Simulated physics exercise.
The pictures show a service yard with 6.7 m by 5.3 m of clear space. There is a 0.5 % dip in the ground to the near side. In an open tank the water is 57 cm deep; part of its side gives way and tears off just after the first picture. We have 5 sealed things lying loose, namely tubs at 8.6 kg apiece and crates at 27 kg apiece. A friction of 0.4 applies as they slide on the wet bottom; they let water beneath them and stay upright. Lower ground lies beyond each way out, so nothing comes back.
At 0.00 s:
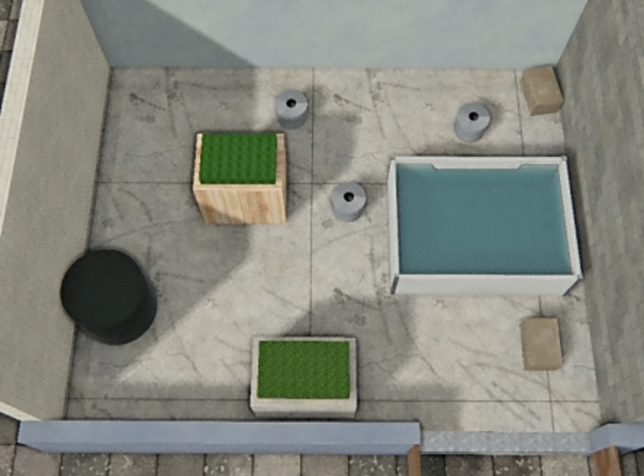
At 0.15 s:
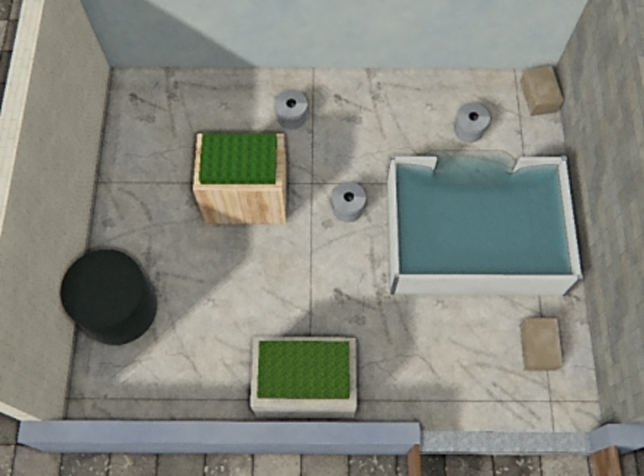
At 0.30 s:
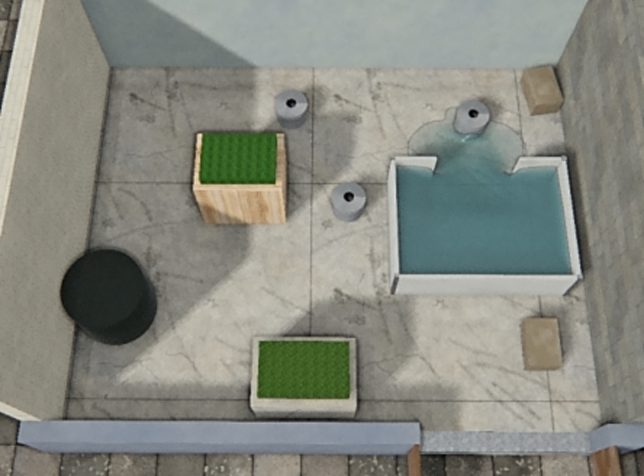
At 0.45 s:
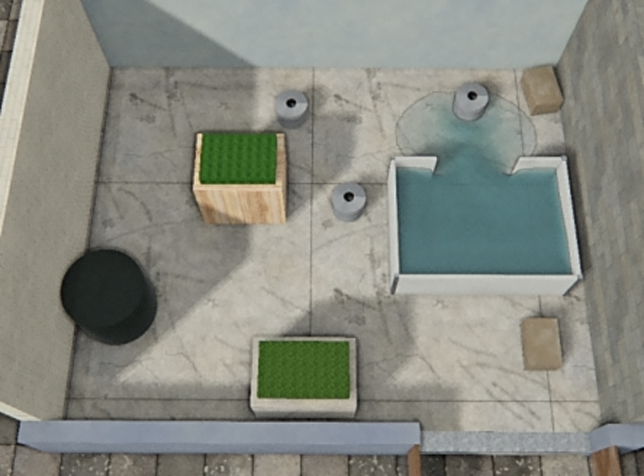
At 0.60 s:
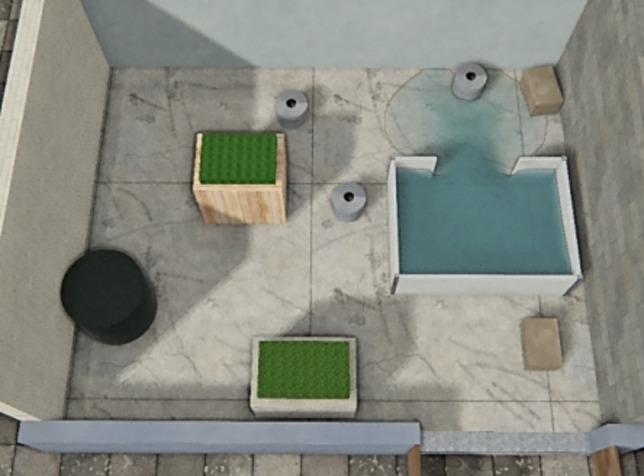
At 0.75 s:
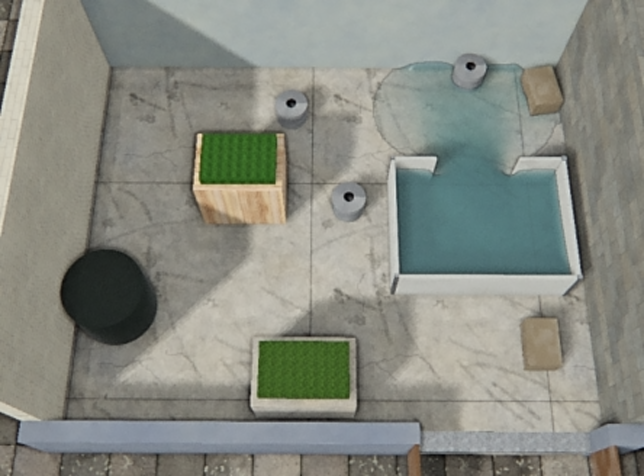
At the start, a white-walled tank of blue-green water stands on the right of a paved yard, among grey tubs and planted boxes. Its back side opens, water spreads over the paving behind it, and one tub slides a short way toward the back wall while the other objects stay put.
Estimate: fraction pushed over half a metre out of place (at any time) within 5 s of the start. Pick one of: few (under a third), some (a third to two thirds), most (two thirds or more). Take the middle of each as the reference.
Some.
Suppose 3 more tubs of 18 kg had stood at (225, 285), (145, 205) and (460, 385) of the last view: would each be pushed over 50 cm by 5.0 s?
In that order: Short of it, under, short of it.
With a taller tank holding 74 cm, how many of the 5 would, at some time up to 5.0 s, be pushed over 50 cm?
That would give 3.
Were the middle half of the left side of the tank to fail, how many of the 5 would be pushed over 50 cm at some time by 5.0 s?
Then it comes to 2.
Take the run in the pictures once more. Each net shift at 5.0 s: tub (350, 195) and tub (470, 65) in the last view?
Object 1: 0 cm. Object 2: 60 cm.
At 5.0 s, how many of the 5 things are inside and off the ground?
I'd say 3 of them.
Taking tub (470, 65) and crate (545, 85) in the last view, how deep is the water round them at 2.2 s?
Some 20 cm at the first, some 12 cm at the second.
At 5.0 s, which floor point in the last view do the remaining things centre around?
Roughly at (393, 197).
After 1.1 s 1 of 5 are over 50 cm from their spots; 1 afloat.
After 2.2 s 1 of 5 are over 50 cm from their spots; 1 afloat.
After 3.5 s 2 of 5 are over 50 cm from their spots; 2 afloat.
After 5.0 s 3 of 5 are over 50 cm from their spots, and 3 have been at some point; 3 afloat.
